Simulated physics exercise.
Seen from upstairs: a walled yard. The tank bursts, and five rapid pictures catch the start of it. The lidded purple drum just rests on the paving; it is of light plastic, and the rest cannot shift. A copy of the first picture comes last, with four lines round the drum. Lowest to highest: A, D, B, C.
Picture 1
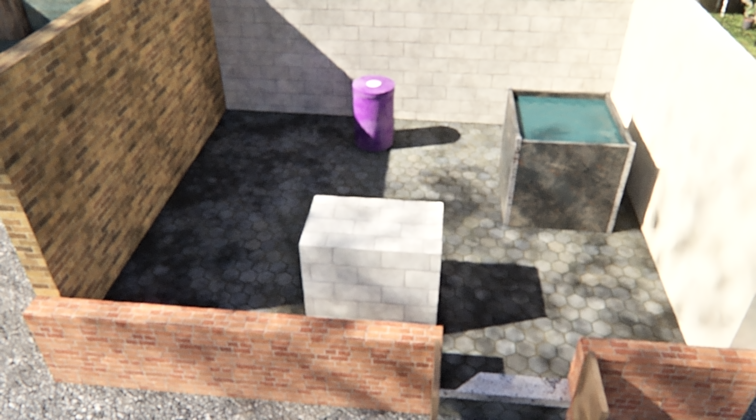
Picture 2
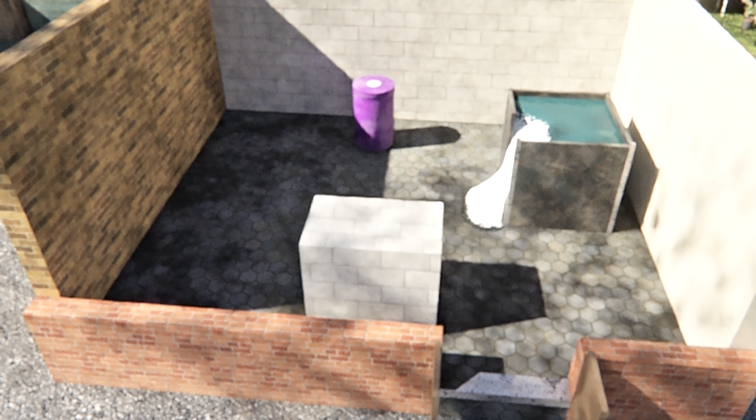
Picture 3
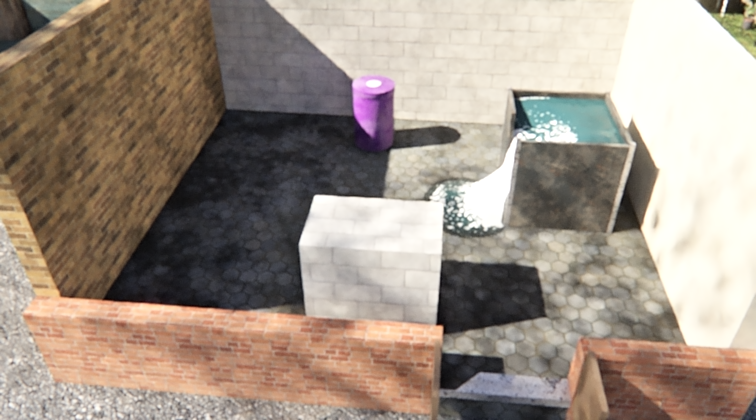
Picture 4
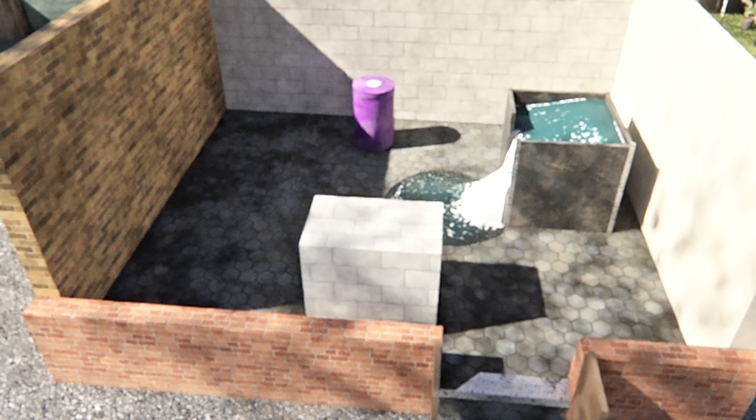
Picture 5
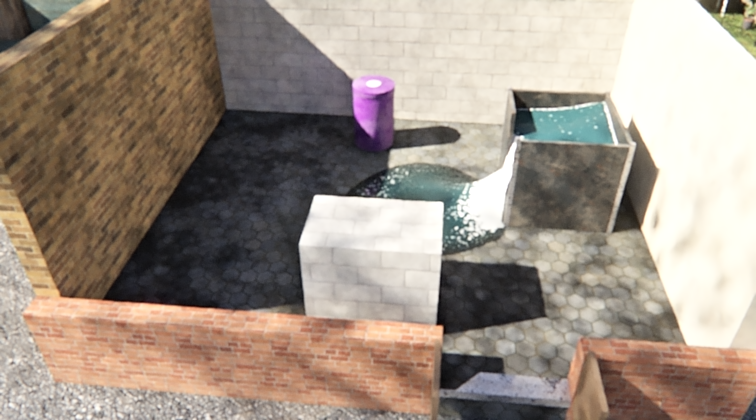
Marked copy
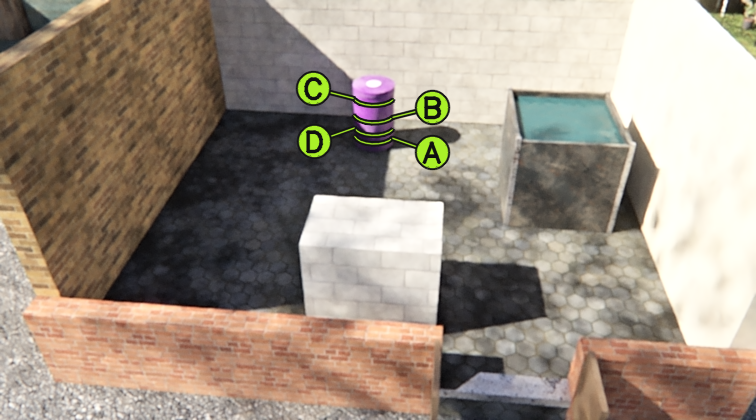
Water pours from the left side of a square tank and spreads leftward across the paved yard.
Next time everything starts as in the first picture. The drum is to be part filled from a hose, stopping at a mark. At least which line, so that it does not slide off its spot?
Use level A.
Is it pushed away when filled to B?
No, not at all.
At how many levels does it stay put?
All four.
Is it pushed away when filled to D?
No, that is safe.
In lime, A at (372, 143); B at (371, 122); C at (371, 105); D at (371, 135); from the bottom up A, D, B, C.
For level A, it does not move.
For level B, it does not move.
For level C, it does not move.
For level D, it does not move.
